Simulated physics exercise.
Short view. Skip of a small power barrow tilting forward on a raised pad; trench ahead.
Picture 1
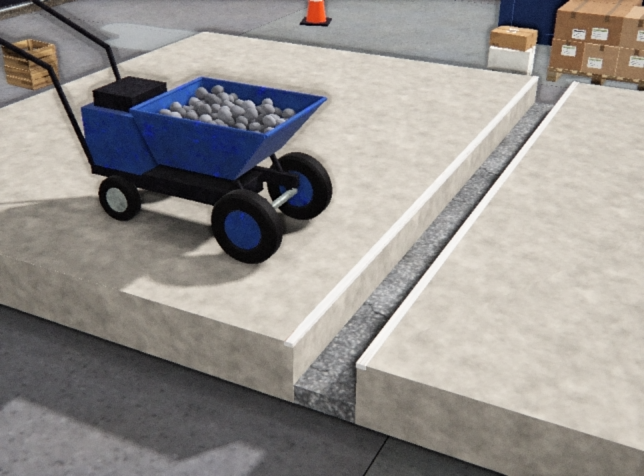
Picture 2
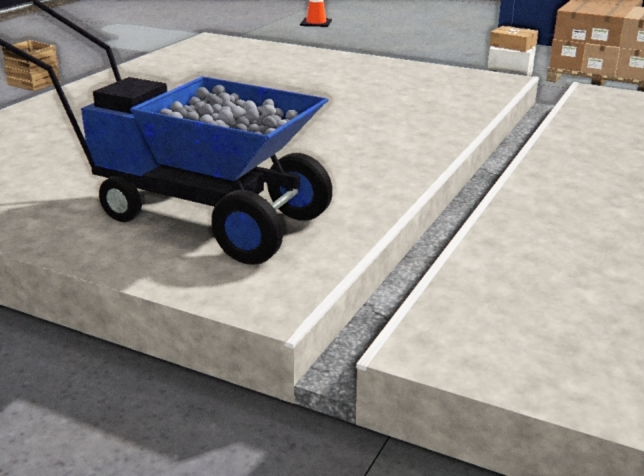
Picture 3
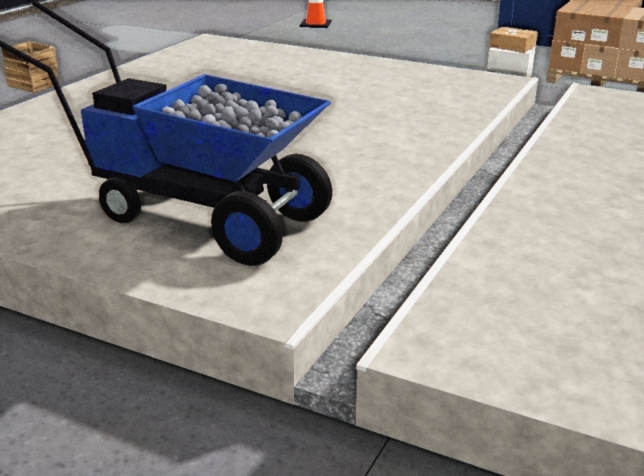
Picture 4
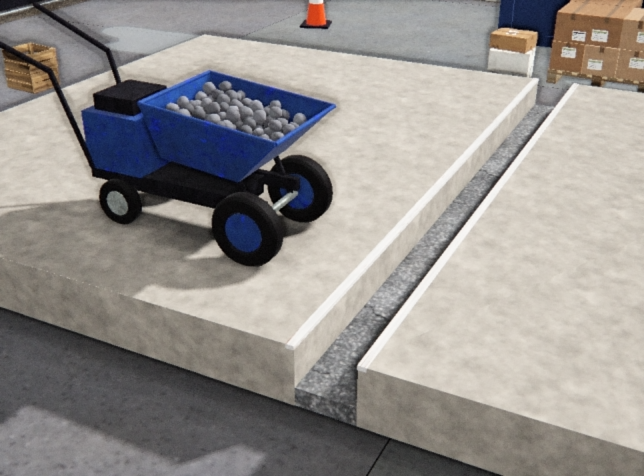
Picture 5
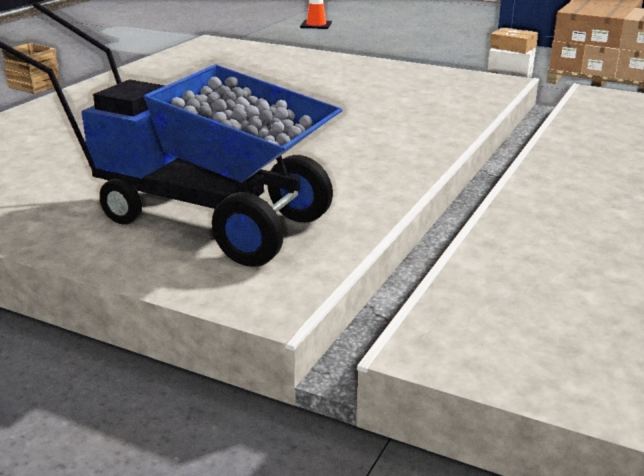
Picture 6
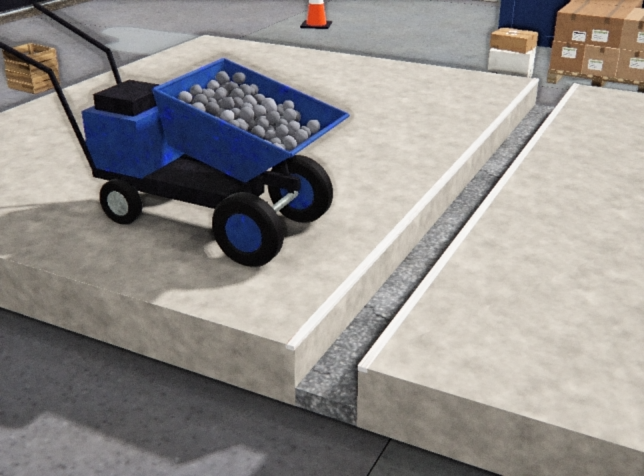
The blue skip of a small wheeled barrow, loaded with round grey cobbles, sits level at first, then tilts gradually forward to the right, its lip lowering while the wheels stay on a pale raised pad beside a narrow trench.
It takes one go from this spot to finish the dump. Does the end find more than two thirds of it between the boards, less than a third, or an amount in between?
More than two thirds.
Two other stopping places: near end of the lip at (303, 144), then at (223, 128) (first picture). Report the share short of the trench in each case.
About 0 percent at the first place and about 30 percent at the second.
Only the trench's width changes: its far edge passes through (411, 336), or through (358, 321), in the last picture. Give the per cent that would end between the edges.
In order: Some 100 per cent, then some 50 per cent.
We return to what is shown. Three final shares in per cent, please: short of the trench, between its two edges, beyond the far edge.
In percent, short 0, between 90 and beyond 10.
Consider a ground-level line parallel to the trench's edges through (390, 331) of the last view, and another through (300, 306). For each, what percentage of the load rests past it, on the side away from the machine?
Around 10 in a hundred for the first, 100 in a hundred for the second.
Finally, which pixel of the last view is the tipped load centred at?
The centre ends up roughly at (401, 295).
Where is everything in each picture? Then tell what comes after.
The first frame shows lip of the skip at (265, 136), level; top of the load at (215, 110), round cobbles; first edge of the trench at (320, 308); far edge at (389, 328), the trench over half as wide as the skip, and about half as deep as wide.
The second frame shows lip of the skip at (267, 138), level; top of the load at (217, 111).
The third frame shows lip of the skip at (270, 141), tipped barely; top of the load at (206, 114).
The fourth frame shows lip of the skip at (275, 145), tipped a little; top of the load at (217, 112).
The fifth frame shows lip of the skip at (282, 149), tipped a little; top of the load at (213, 100).
The sixth frame shows lip of the skip at (290, 155), tipped clearly; top of the load at (220, 96); first edge of the trench at (321, 311); far edge at (390, 330).
Soon after the last picture, skip tipped steeply; all in the skip.
A little later, skip tipped steeply; most in the skip; a small part in or heaped over the trench; a stray few beyond it; a small part falling.
Later still, skip tipped right over; a small part in the skip; most in or heaped over the trench; a small part beyond it.
By the end, skip tipped right over; most in or heaped over the trench; a small part beyond it.
